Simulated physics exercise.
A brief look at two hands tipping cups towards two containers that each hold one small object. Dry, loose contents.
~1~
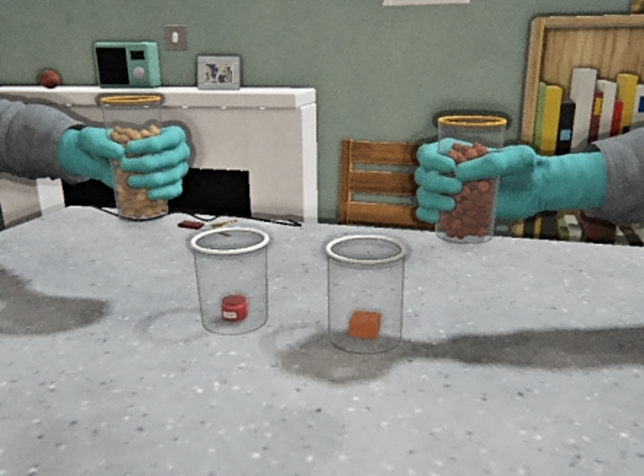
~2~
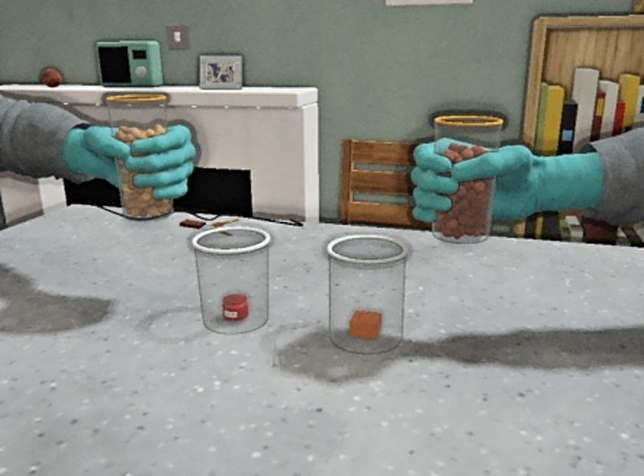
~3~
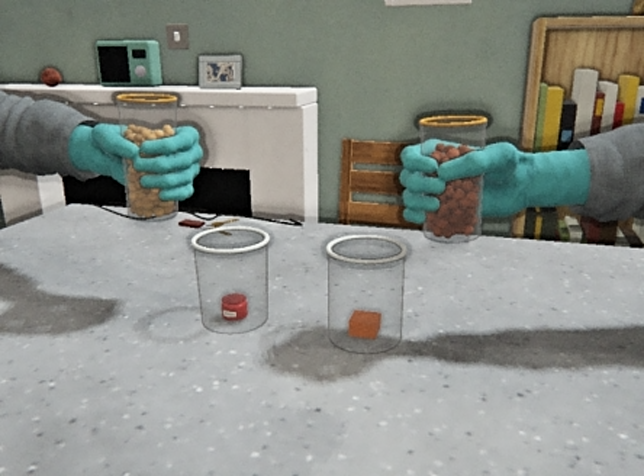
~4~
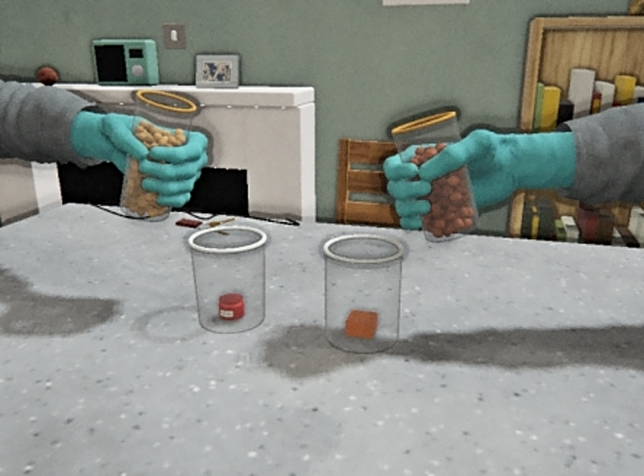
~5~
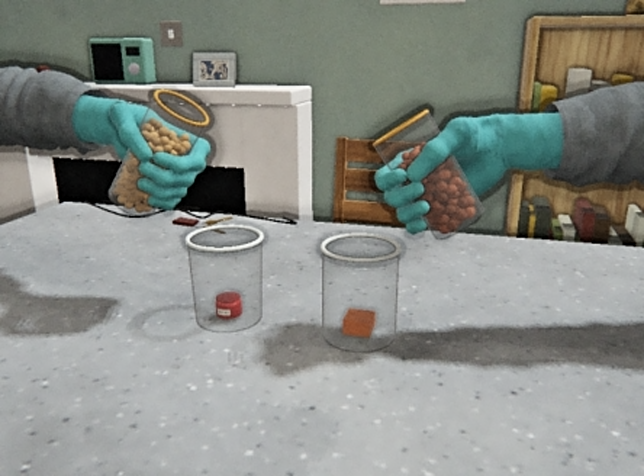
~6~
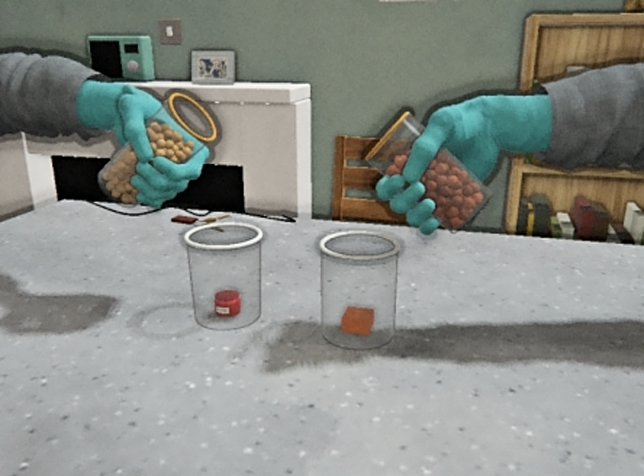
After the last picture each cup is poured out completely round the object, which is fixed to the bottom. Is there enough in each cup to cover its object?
Result: The left will get fully engulfed. The right will get fully engulfed.
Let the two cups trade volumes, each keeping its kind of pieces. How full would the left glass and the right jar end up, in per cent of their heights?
On the left around 50, on the right around 55.
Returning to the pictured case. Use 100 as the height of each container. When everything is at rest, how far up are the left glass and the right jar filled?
I get 55 % for the left and 50 % for the right.
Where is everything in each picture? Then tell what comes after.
In the first frame, small canister in the left glass at (234, 308), a quarter of its height or less; left cup at (137, 159), three quarters full of round wooden beads; small block in the right jar at (365, 325), a quarter of its height or less; right cup at (468, 180), three quarters full of clay pellets.
In the second frame, left cup at (143, 158), upright; right cup at (464, 180), upright.
In the third frame, left cup at (150, 158), tipped 3°; right cup at (452, 179), tipped 3°.
In the fourth frame, left cup at (155, 158), tipped 18°; right cup at (438, 178), tipped 18°.
In the fifth frame, left cup at (156, 157), tipped 34°; right cup at (430, 177), tipped 34°.
In the sixth frame, small canister in the left glass at (228, 303); left cup at (155, 154), tipped 50°; small block in the right jar at (358, 321); right cup at (429, 175), tipped 50°.
Then, 0.26 s past the last view, left glass empty, all of its cupful still in the cup; right jar empty, all of its cupful still in the cup.
Then, 0.60 s past the last view, left glass nearly empty, nearly all of its cupful still in the cup; right jar empty, all of its cupful still in the cup.
Then, 0.96 s past the last view, left glass a third full, about a third of its cupful still in the cup; right jar nearly empty, about half of its cupful still in the cup.
Finally, left glass half full (surface near (226, 269)), nothing beside it; right jar half full (surface near (359, 289)), nothing beside it; the left thing is covered; the right thing is covered.
